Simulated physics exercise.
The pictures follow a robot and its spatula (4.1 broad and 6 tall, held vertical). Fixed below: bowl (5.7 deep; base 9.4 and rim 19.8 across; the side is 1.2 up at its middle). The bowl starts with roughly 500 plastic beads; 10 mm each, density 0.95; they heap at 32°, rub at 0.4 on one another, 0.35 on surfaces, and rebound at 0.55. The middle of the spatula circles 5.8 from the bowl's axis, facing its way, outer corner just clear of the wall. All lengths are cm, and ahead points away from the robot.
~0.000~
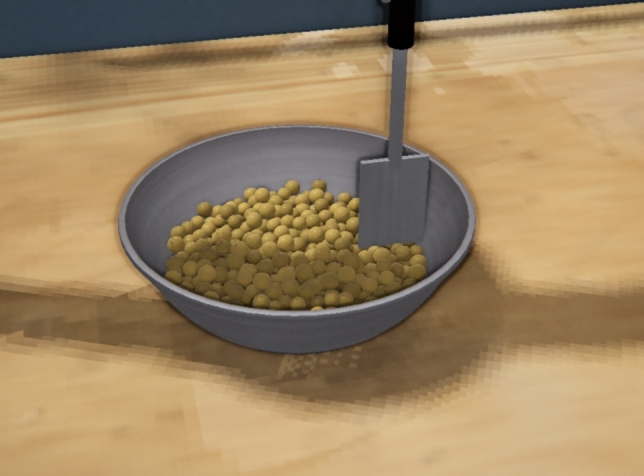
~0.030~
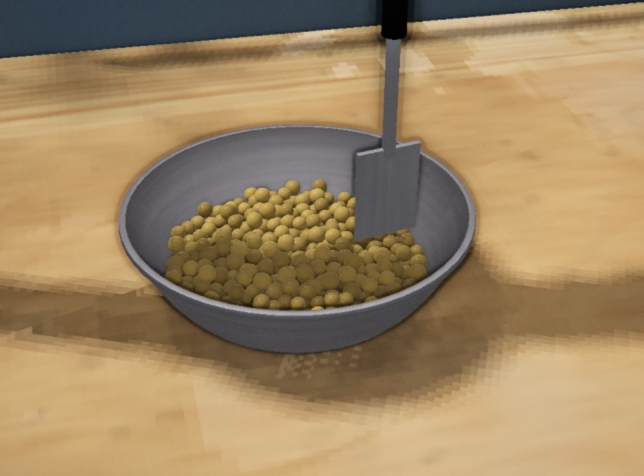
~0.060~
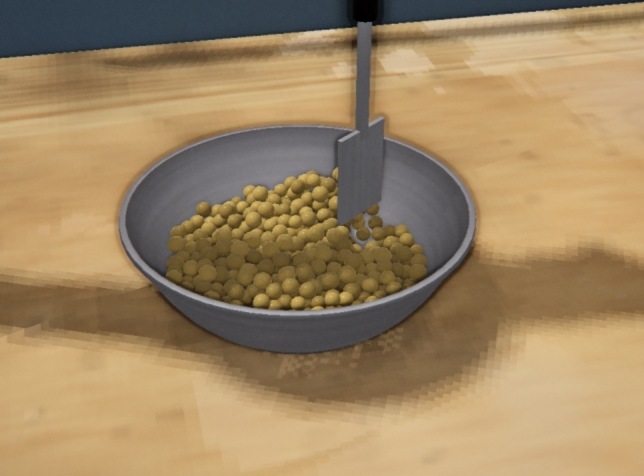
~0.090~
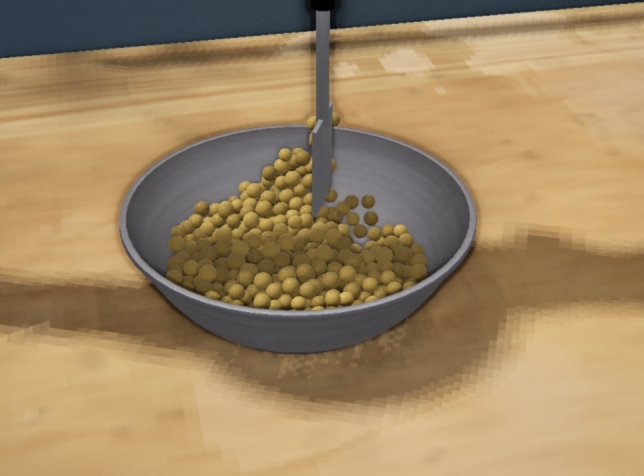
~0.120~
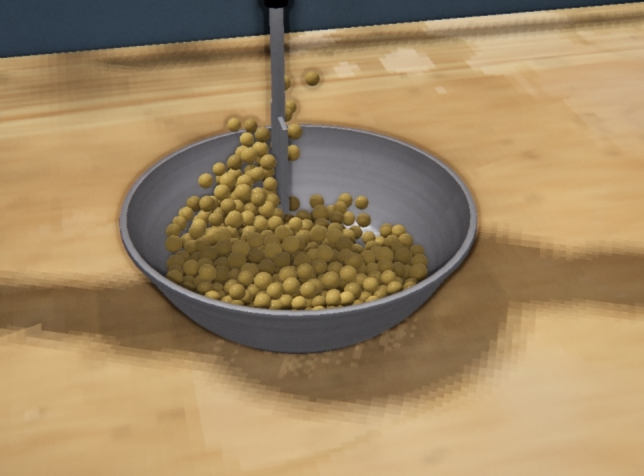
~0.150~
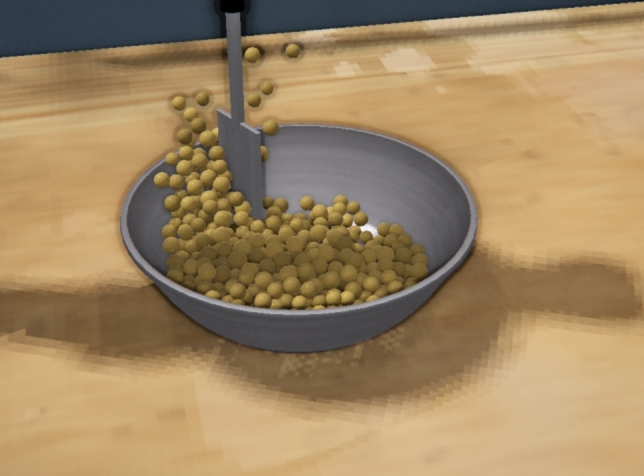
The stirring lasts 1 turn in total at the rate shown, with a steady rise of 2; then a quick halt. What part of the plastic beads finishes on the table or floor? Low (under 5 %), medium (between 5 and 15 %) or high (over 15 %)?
Share on the table or floor: Medium (between 5 and 15 %).
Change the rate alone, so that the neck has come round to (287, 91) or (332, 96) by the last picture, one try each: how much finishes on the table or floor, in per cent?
Some 5 and 0 per cent.
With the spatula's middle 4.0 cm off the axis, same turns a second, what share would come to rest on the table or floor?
Then about 15 per cent.
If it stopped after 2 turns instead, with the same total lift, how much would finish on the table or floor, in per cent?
Then about 15 per cent.
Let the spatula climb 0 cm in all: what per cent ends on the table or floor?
About 25 per cent.
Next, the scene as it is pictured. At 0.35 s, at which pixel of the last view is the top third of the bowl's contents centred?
Around (293, 279).
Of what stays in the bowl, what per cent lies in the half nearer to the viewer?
Roughly 60 per cent.
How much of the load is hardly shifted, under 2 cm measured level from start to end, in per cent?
Some 80 per cent.
After 0.25 s, 207° round, highest piece 11 above the table; 472 in the bowl, 3 on the table or floor, 27 in flight or on the tool.
After 0.35 s, 297° round, highest piece 8 above the table; 458 in the bowl, 32 on the table or floor, 12 in flight or on the tool.
After 0.60 s, 0° round, highest piece 4 above the table; 457 in the bowl, 45 on the table or floor.
After 1.30 s, 0° round, highest piece 4 above the table; 457 in the bowl, 45 on the table or floor.
In the end, 457 in the bowl, 45 on the table or floor. That is 9 % on the table or floor.
